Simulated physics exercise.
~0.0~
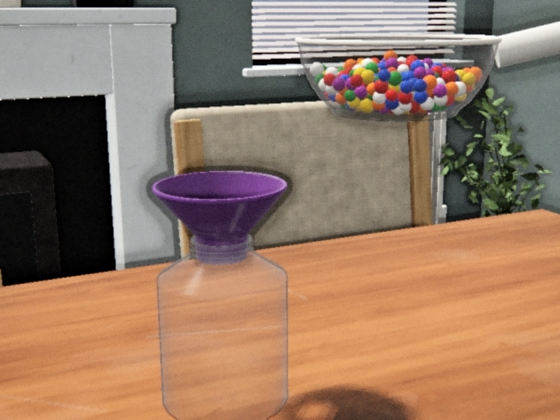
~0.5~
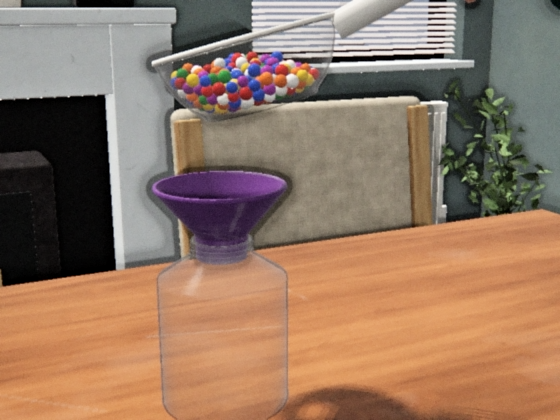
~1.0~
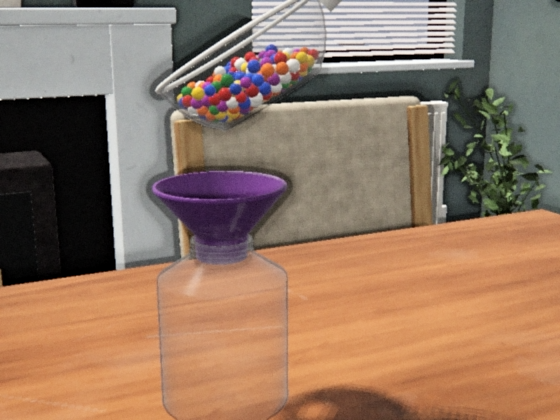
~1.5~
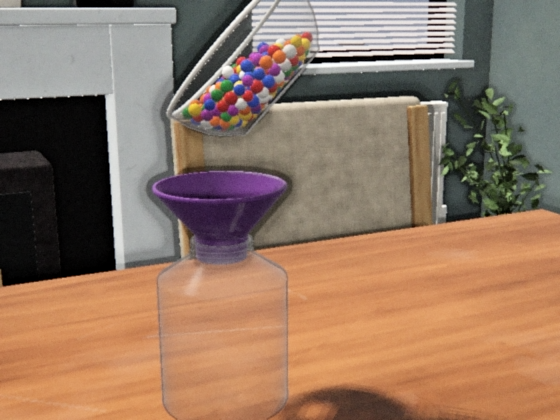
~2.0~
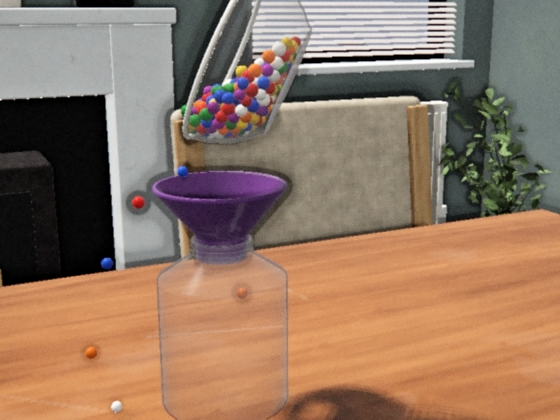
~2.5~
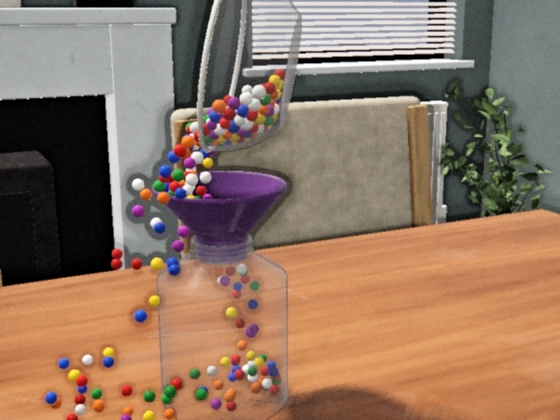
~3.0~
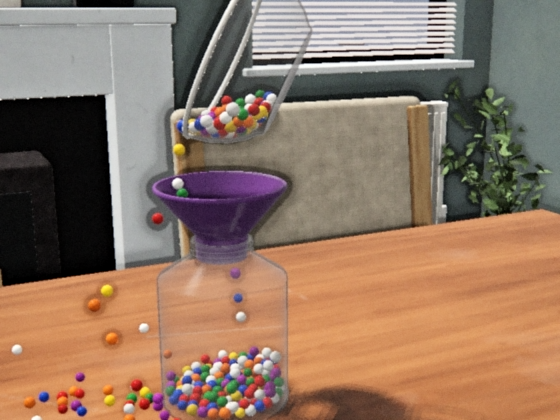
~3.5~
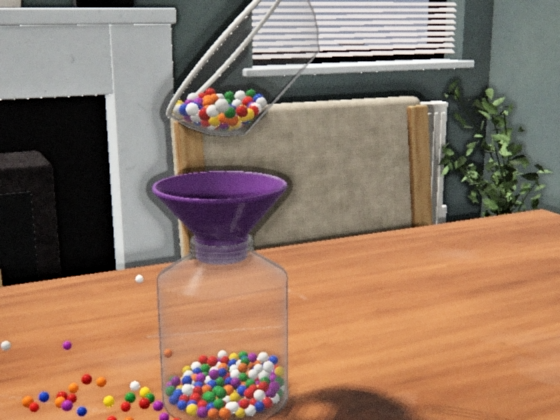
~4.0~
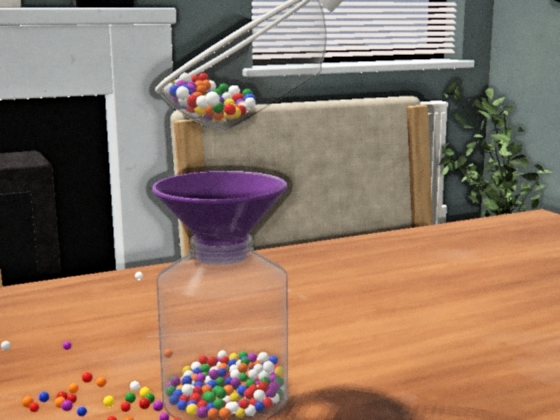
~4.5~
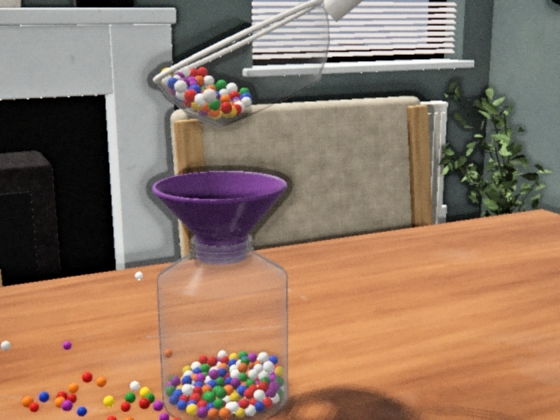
Colorful beads poured from a tilting clear bowl toward a purple funnel on a clear jar, many dropping inside while others scattered across the wooden table, before the bowl tipped back, leaving the jar partly filled and some beads still in the bowl.
